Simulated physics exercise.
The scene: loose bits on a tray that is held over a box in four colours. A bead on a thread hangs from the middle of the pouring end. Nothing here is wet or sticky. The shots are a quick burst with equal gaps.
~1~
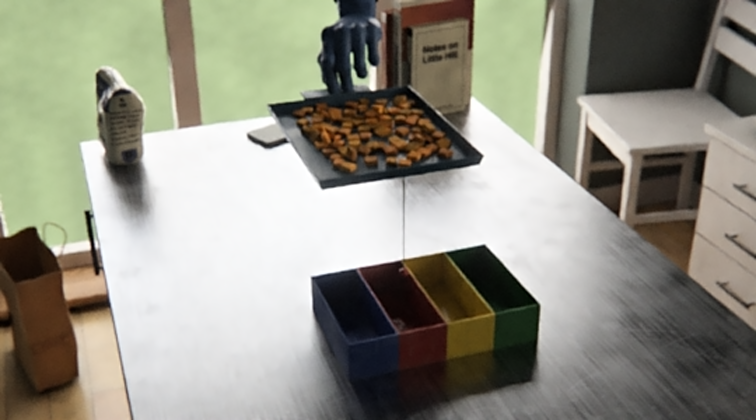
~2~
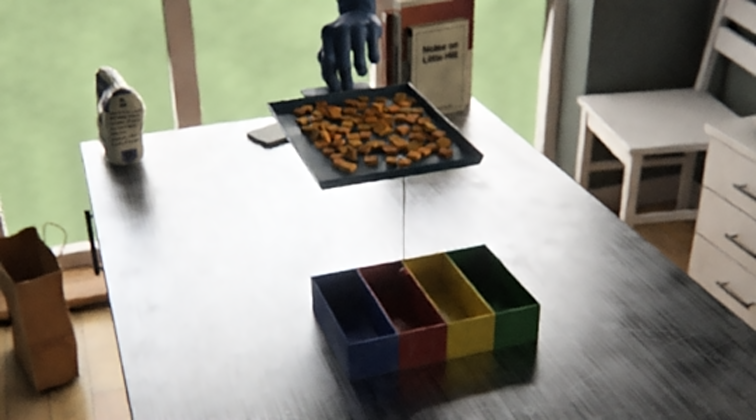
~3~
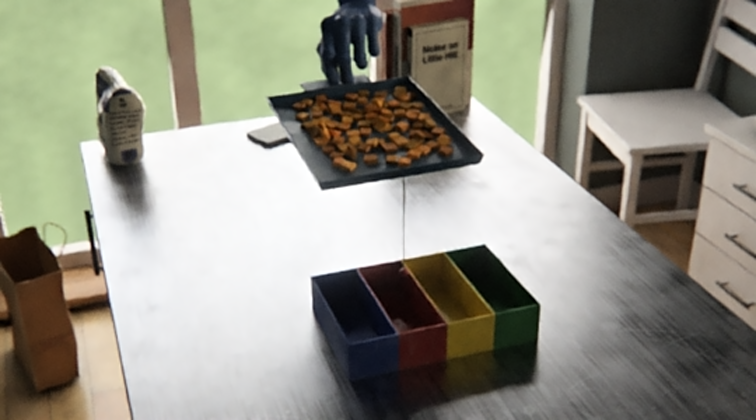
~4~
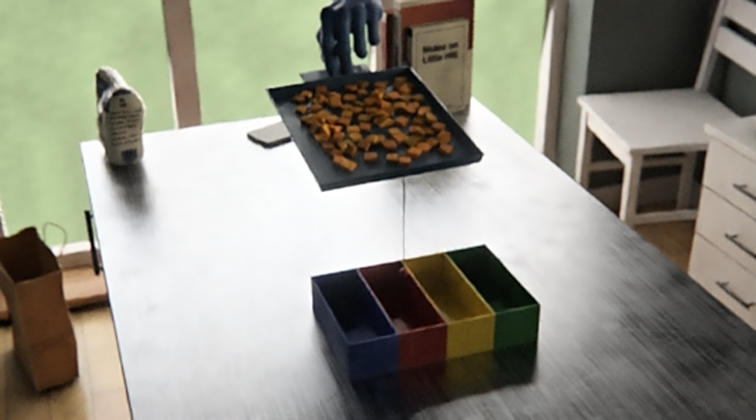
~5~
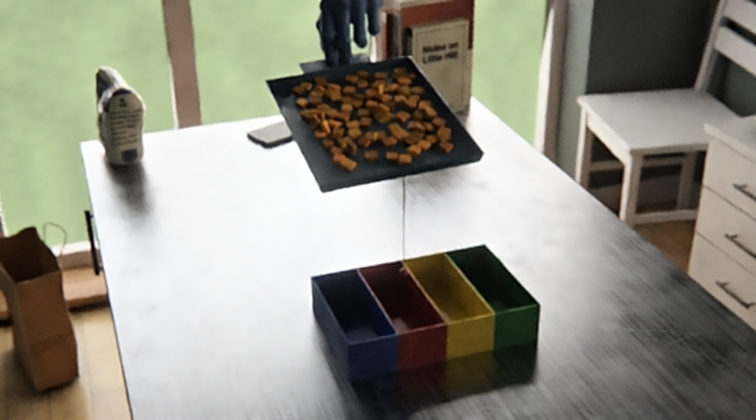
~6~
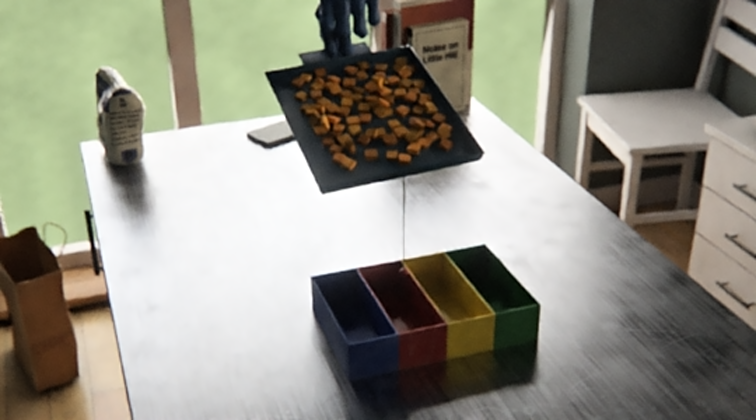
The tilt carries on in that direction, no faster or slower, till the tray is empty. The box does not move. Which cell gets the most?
The blue cell gets the most.
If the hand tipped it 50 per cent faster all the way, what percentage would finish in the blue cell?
About 50 per cent.
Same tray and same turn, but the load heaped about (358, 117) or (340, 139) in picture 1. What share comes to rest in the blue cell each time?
About 40 and 50 per cent.
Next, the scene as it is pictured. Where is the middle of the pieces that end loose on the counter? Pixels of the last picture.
Near (306, 358).
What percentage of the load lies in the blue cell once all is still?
Roughly 40 in a hundred.
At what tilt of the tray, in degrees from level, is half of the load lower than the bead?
Near 105 degrees.
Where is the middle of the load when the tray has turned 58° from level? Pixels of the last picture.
Near (373, 143).
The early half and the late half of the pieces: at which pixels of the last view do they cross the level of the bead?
The first part at (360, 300); the rest at (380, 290).
Soon after the last picture, tray tipped steeply; nearly all on the tray; a small part falling or outside the box.
A little later, tray tipped right over; about two thirds on the tray; a stray few in the blue cell; a stray few in the yellow cell; about a third falling or outside the box.
Later still, tray tipped past a quarter turn; about a third in the blue cell; about a quarter in the red cell; a small part in the yellow cell; a stray few in the green cell; about a quarter falling or outside the box.
At rest, tray tipped past a quarter turn; about a third in the blue cell; about a quarter in the red cell; a small part in the yellow cell; a stray few in the green cell; about a quarter outside the box.
